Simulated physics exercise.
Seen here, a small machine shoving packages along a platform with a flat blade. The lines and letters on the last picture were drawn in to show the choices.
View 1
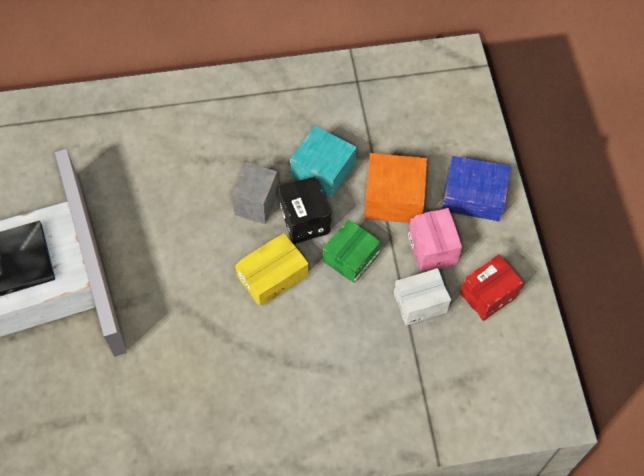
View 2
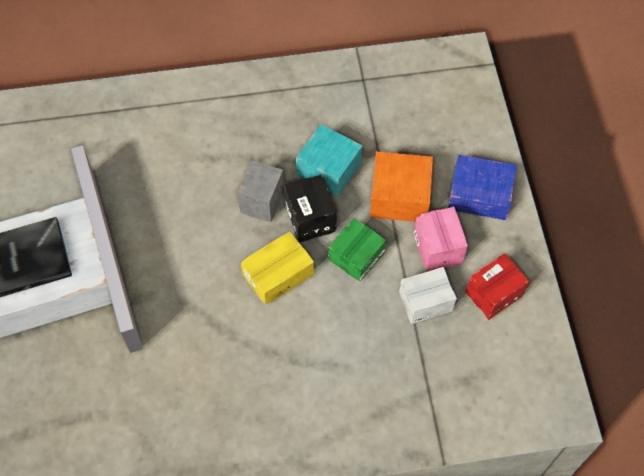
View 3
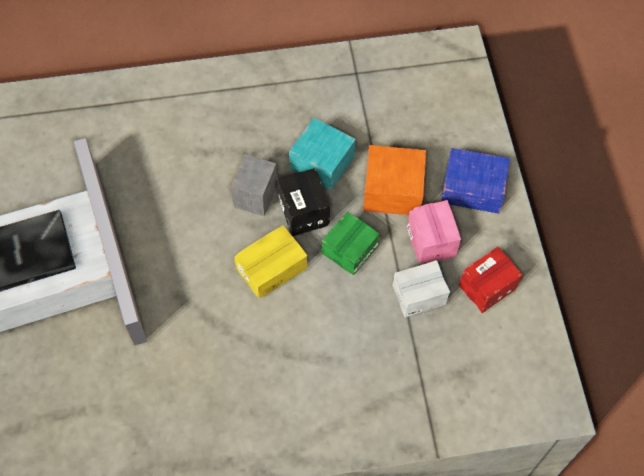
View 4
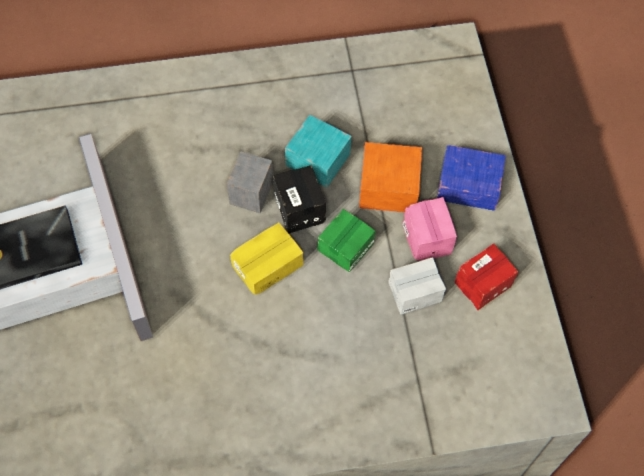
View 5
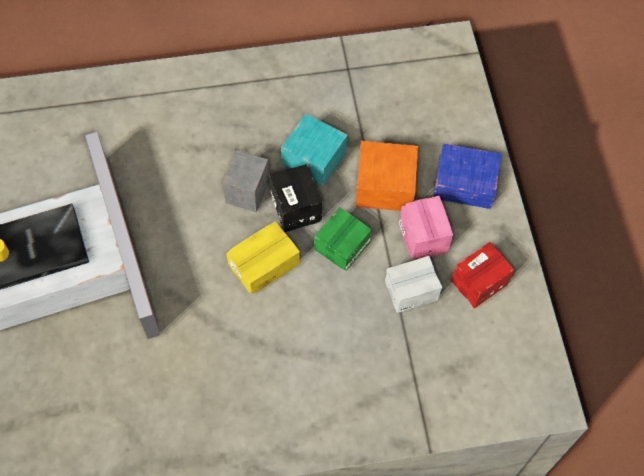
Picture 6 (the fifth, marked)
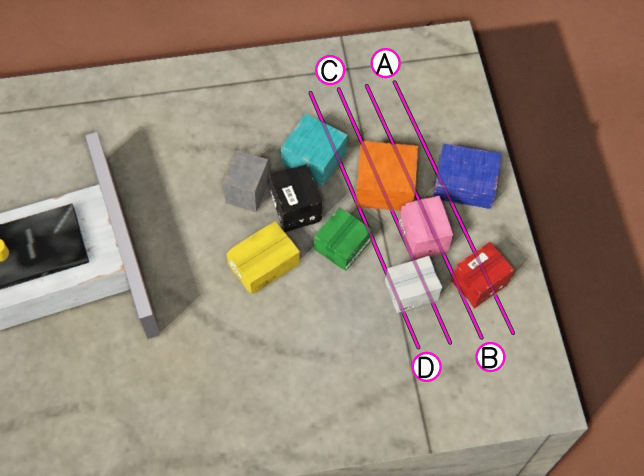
White machine with a flat grey blade edging right along a stone-like platform towards a cluster of colourful packages, which stay still.
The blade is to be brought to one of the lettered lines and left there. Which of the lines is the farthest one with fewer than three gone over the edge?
As far as mark B.
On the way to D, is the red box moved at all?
No.
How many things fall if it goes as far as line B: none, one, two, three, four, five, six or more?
In all, two.
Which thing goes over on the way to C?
The blue crate goes over.
On the marked copy, A at (450, 200); B at (421, 204); C at (391, 208); D at (361, 212).
Following B. Soon after the start, robot (156, 228); yellow parcel (286, 258); blue crate (467, 176).
Later, robot (266, 213); blue crate (478, 176); pink box (477, 222).
In the end, robot (350, 201); pink box over the edge; blue crate over the edge; two fallen.
As for the rest, A drops four; C is within the limit but short; D is within the limit but short.
